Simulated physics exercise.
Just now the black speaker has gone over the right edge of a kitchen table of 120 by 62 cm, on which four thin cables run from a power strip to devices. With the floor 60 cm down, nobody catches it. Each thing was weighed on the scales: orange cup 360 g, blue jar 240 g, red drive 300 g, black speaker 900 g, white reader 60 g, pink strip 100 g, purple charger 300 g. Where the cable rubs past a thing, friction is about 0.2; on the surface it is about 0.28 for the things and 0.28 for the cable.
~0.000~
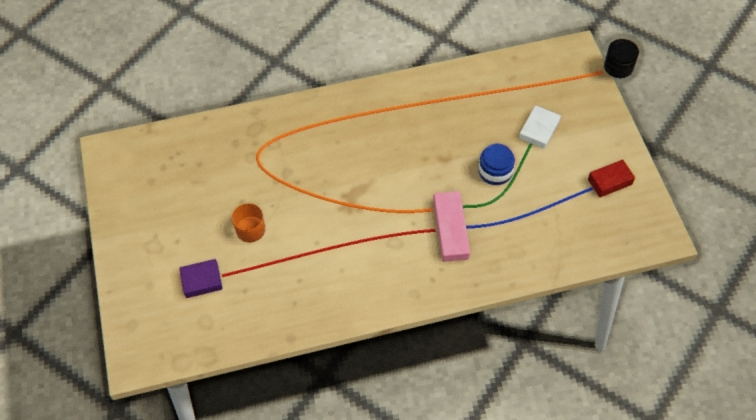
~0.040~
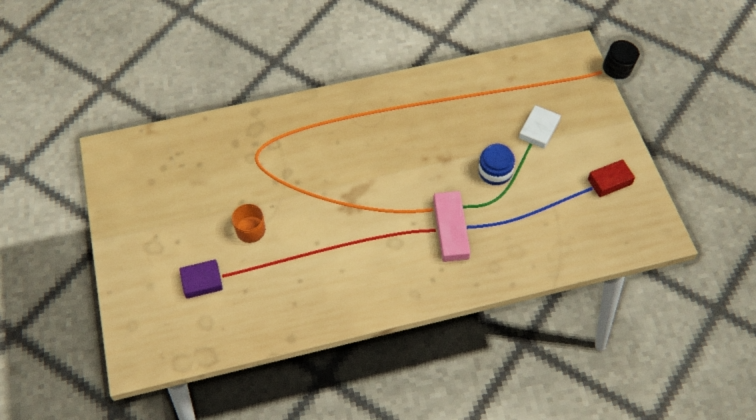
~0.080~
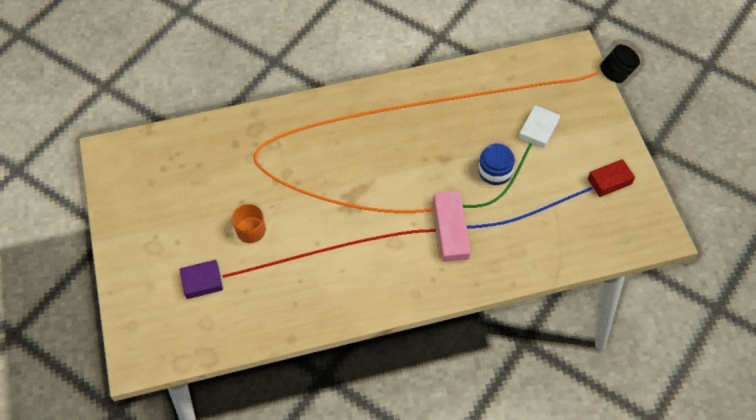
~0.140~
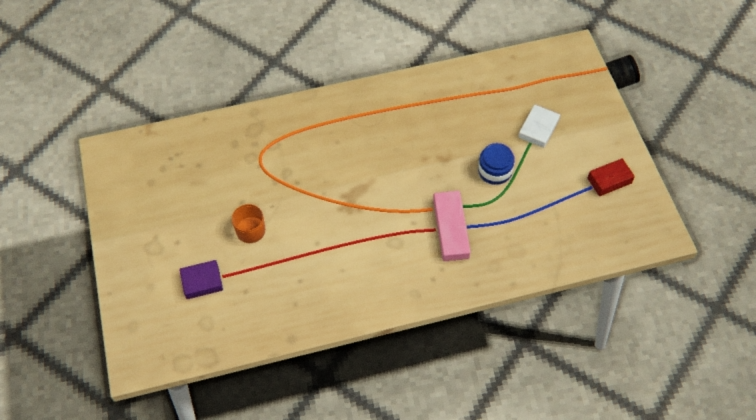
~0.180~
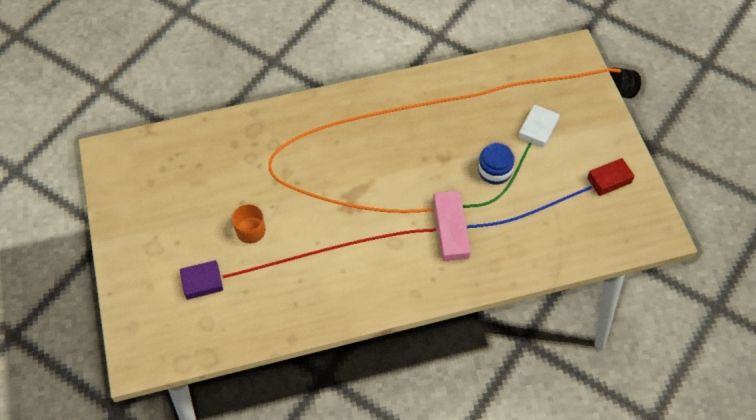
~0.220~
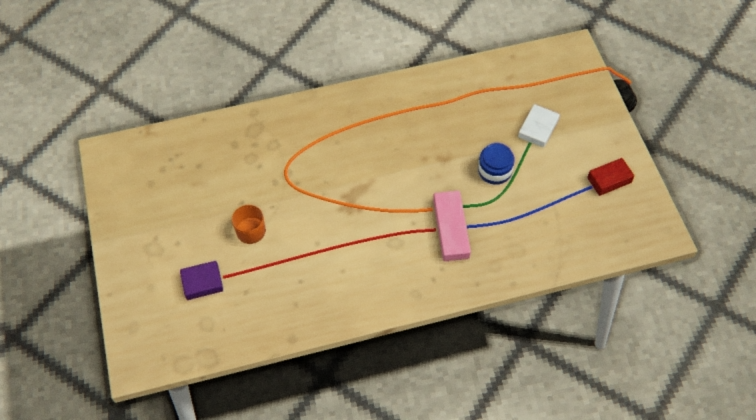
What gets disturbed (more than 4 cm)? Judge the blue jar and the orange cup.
One by one: The blue jar is left where it stood, the orange cup is left where it stood.
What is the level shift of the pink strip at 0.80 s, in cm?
Shift measured from above: Near 4 cm.
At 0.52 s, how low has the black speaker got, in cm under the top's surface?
I'd say close to 55 centimetres below.
At 0.5 s, the strip's end of the orange cable at (446, 195); black speaker over the edge, white reader 4 cm off its start, pink strip 2 cm off its start.
At 0.8 s, the strip's end of the orange cable at (445, 191); black speaker over the edge, white reader 5 cm off its start, pink strip 3 cm off its start.
At 1.1 s, the strip's end of the orange cable at (445, 191); black speaker over the edge, white reader 5 cm off its start at (559, 133), pink strip 3 cm off its start at (452, 207).
At 1.4 s, the strip's end of the orange cable at (445, 191); black speaker over the edge, white reader 5 cm off its start, pink strip 3 cm off its start.
At 2.6 s, the strip's end of the orange cable at (445, 191); blue jar 0 cm off its start at (498, 155), orange cup 0 cm off its start at (248, 218), black speaker over the edge, white reader 5 cm off its start at (559, 133).
